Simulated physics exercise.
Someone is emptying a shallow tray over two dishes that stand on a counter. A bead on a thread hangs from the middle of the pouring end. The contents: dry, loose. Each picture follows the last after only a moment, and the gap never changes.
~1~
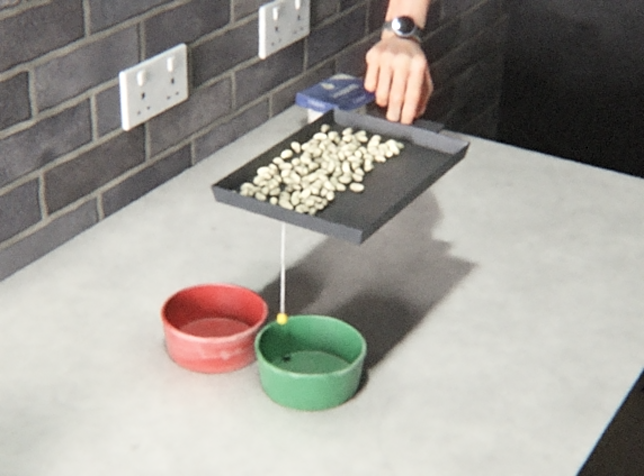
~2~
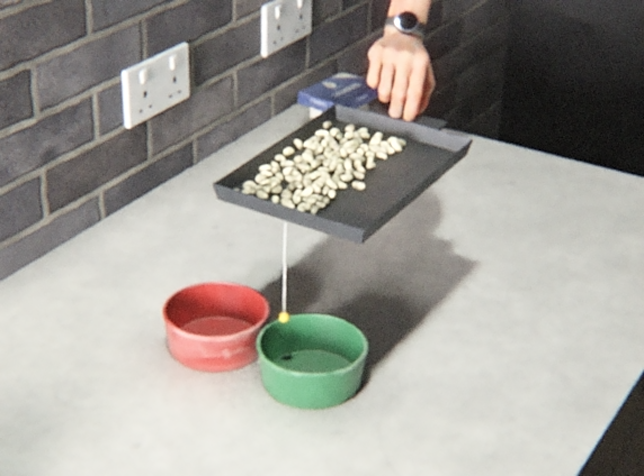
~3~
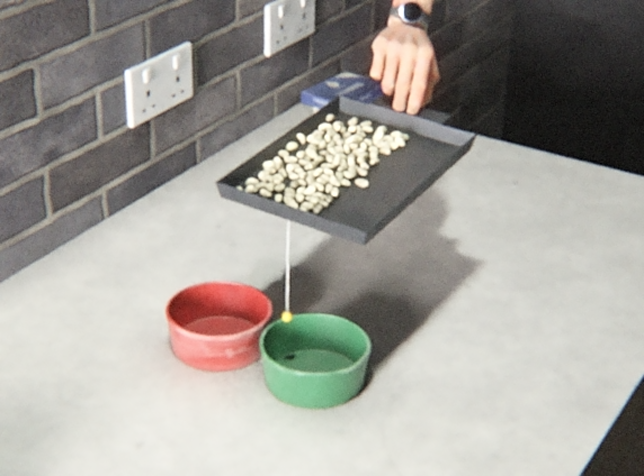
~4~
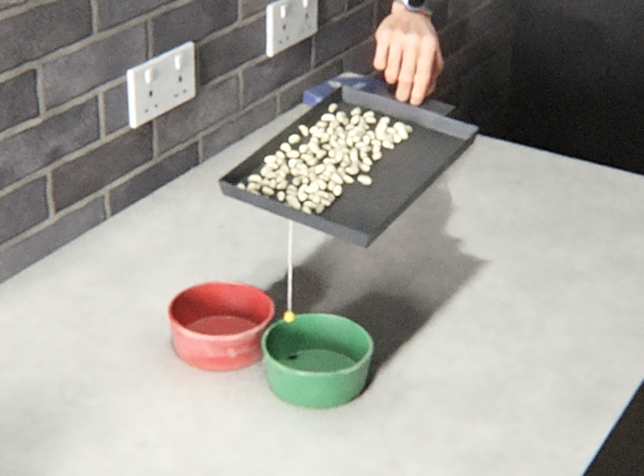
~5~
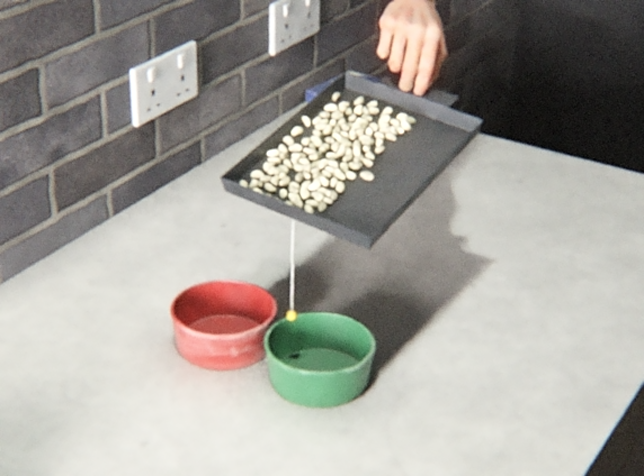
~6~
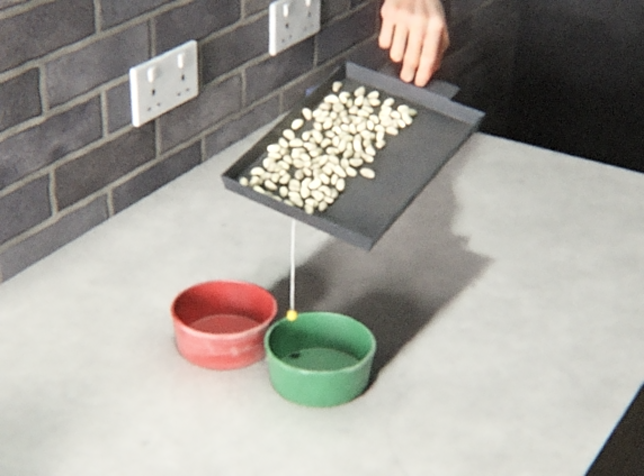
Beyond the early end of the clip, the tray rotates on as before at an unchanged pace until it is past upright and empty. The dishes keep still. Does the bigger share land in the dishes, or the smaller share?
Most of what falls will go into the dishes.
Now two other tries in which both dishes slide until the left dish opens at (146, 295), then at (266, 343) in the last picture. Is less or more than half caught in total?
In order, they'd catch a minor share, and next a major share.
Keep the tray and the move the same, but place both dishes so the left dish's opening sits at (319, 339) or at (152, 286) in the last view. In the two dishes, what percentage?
80 %, then 0 %.
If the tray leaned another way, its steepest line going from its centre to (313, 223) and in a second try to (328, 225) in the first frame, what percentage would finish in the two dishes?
The first try gives close to 40 percent; the next gives 50 percent.
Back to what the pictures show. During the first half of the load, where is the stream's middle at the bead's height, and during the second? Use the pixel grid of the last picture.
The opening half passes (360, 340), the closing half (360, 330).
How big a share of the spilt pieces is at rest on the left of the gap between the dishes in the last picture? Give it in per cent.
It comes to about 0 percent.
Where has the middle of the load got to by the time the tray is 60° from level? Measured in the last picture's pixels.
Look close to (347, 184) in the last picture.
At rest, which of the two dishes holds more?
Winner, as observed: The right-positioned one.
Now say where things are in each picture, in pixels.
Corners of the pouring end (216, 185) and (360, 228), level; middle of the load (322, 173), white beans; left dish (184, 349); right dish (282, 386); bead on its thread (282, 318), in the first picture.
Corners of the pouring end (218, 183) and (362, 228), level; middle of the load (324, 171), in the second picture.
Corners of the pouring end (221, 181) and (365, 229), tipped barely, lowest at the right corner; middle of the load (327, 167), in the third picture.
Corners of the pouring end (223, 180) and (367, 233), tipped a little, lowest at the right corner; middle of the load (330, 162), in the fourth picture.
Corners of the pouring end (225, 177) and (370, 235), tipped a little, lowest at the right corner; middle of the load (332, 156), in the fifth picture.
Corners of the pouring end (226, 175) and (370, 238), tipped a little, lowest at the right corner; middle of the load (333, 151); left dish (194, 345); right dish (291, 382), in the sixth picture.
Just after the last frame, tray tipped steeply; almost all on the tray; just a few in the air.
A moment on, tray tipped past a quarter turn; about a tenth on the tray; roughly half in the right dish; roughly a quarter outside both; roughly a quarter in the air.
Further on, tray tipped past a quarter turn; roughly two thirds in the right dish; roughly a third outside both.
When it is over, tray tipped past a quarter turn; roughly two thirds in the right dish; not one in the left dish; roughly a third outside both.
